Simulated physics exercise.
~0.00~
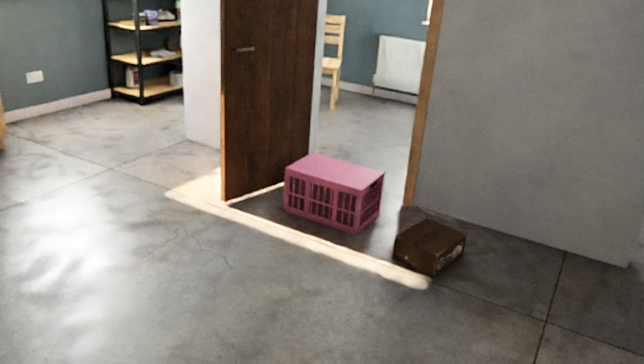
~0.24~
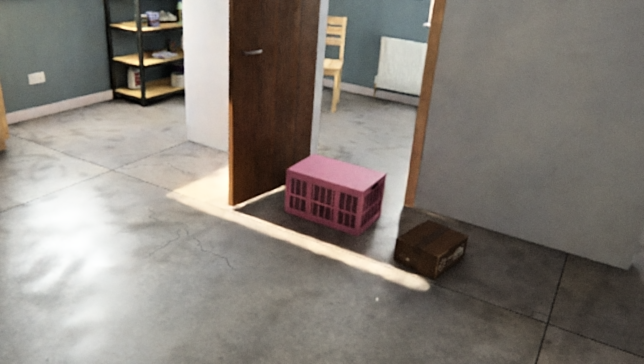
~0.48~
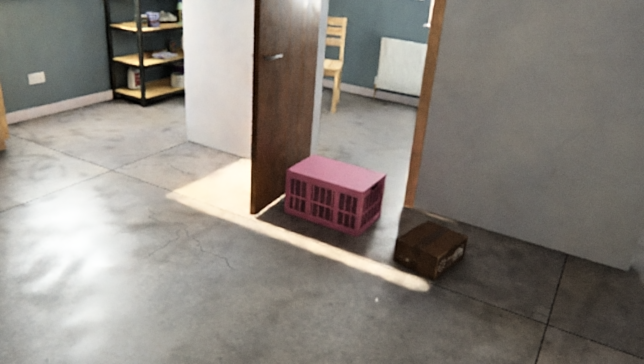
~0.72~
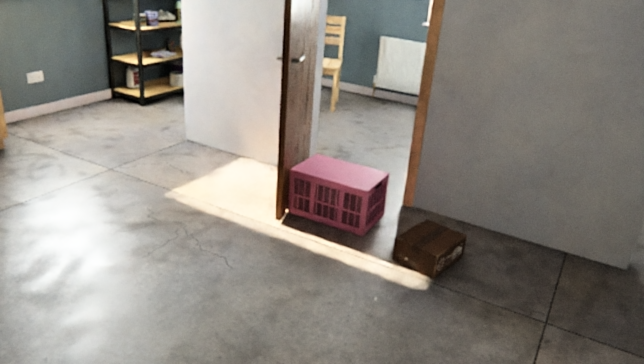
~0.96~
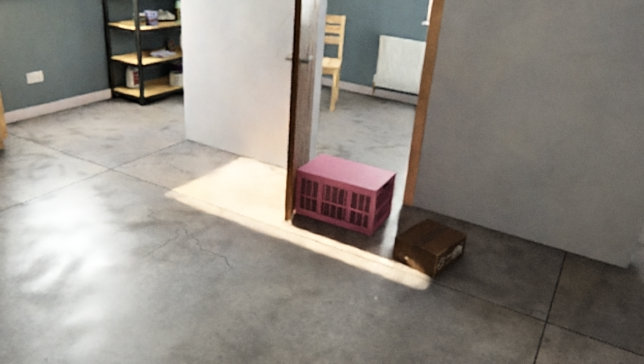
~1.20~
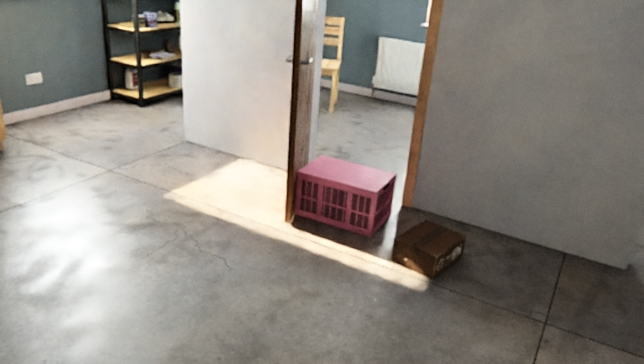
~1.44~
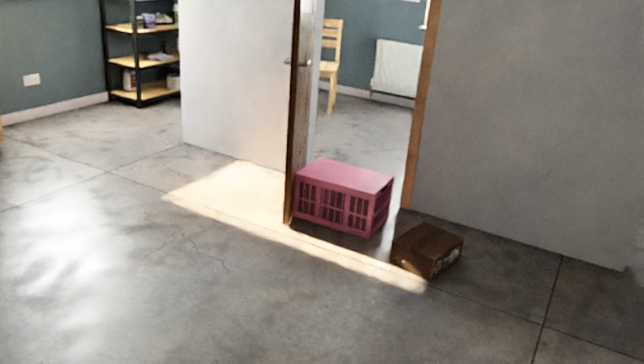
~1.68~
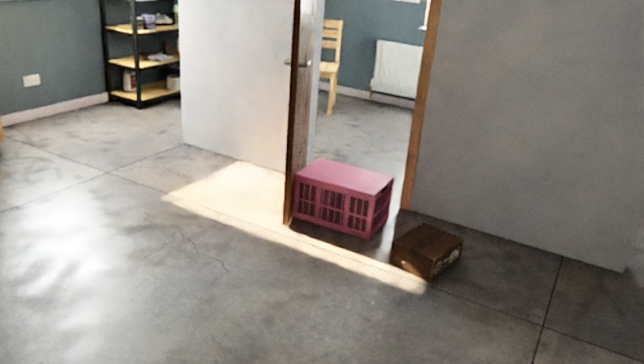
At first, a dark wooden door stands wide open on a grey concrete floor, with a pink slatted crate just to its right and a small brown box further right. The door swings steadily to the right, its face narrowing from view as the patch of sunlight beside it widens. It then reaches the crate and nudges it slightly to the right, while the brown box stays where it is. Soon the door comes to a stop against the crate. It ends at rest, still well open, with the crate and box sitting still in the doorway area.
